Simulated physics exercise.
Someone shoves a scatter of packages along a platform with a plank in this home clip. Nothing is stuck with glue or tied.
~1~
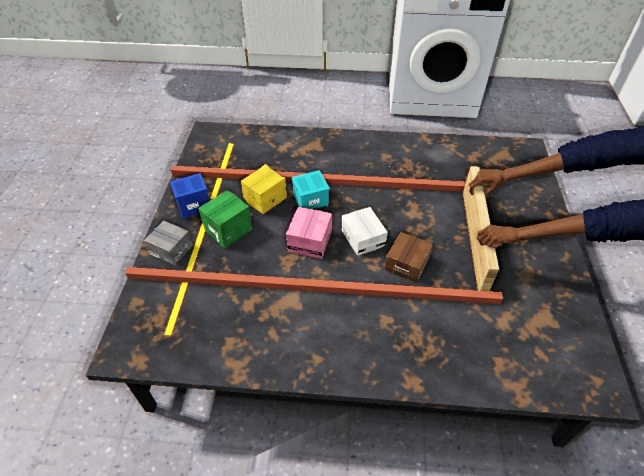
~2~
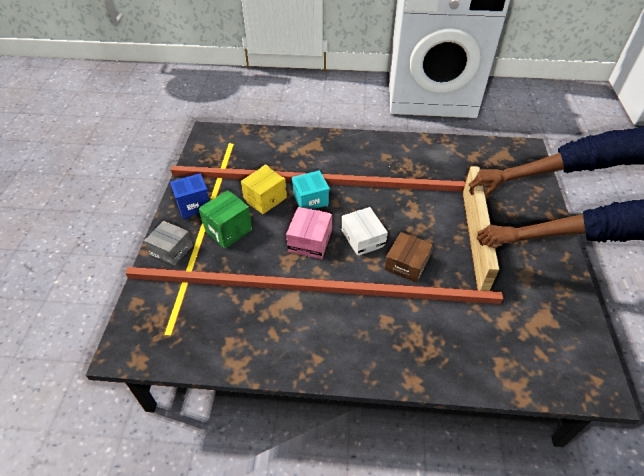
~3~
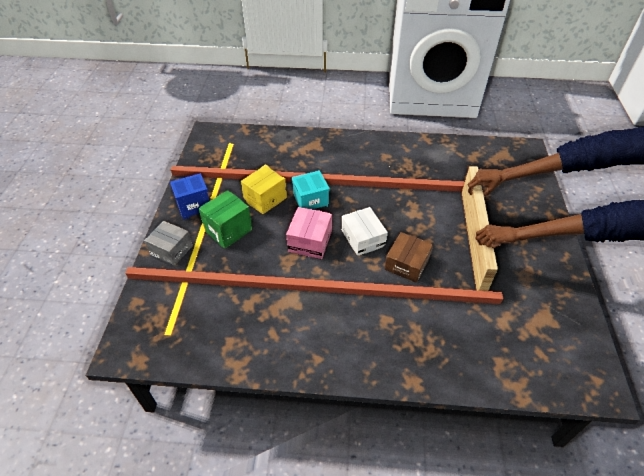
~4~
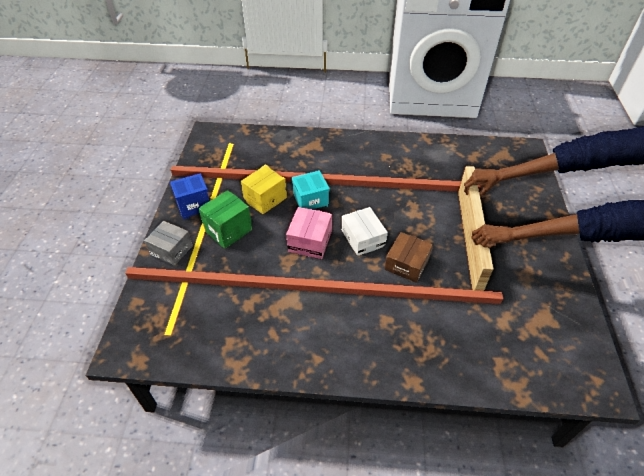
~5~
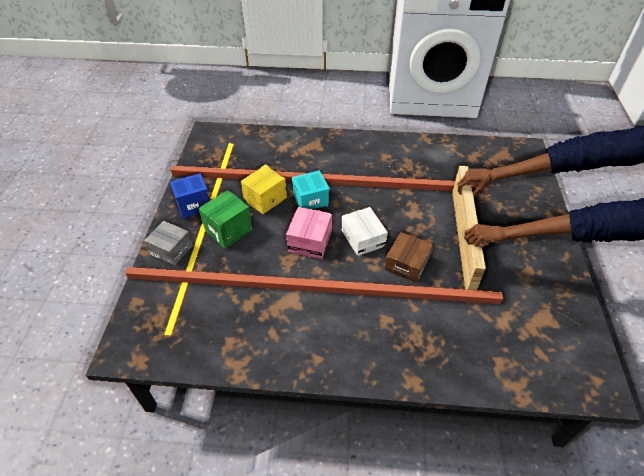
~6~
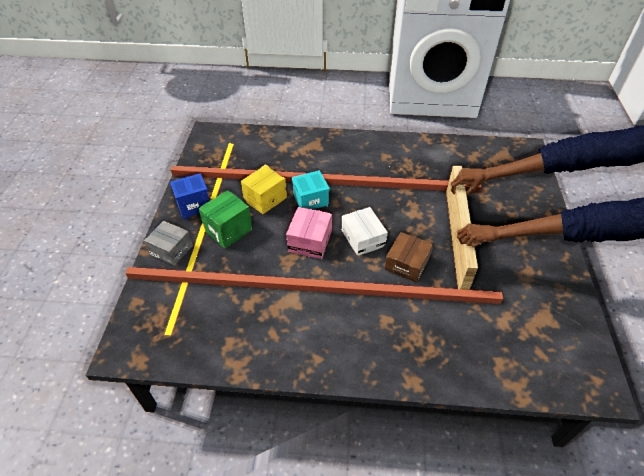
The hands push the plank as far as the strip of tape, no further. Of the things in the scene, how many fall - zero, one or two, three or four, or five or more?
Of those, one or two fall.
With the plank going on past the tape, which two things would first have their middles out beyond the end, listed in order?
Order, earliest first: The green parcel, next the blue tote.
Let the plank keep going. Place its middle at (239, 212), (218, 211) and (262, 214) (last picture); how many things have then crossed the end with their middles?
Respectively, 0, 2 and 0.
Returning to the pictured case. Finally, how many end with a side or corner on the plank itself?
3 in contact.
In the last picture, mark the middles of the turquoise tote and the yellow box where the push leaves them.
Turquoise tote at about (200, 181), yellow box at about (167, 189).
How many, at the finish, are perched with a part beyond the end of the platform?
That comes to 3 of them.
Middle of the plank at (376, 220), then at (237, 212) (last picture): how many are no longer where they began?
The first count is 2, and then it's 8.
Soon after, none off yet; grey box at rest near (169, 243); blue tote at rest near (192, 197); green parcel at rest near (226, 219).
At rest, the number that fall off is one or two; fallen, green parcel and blue tote.
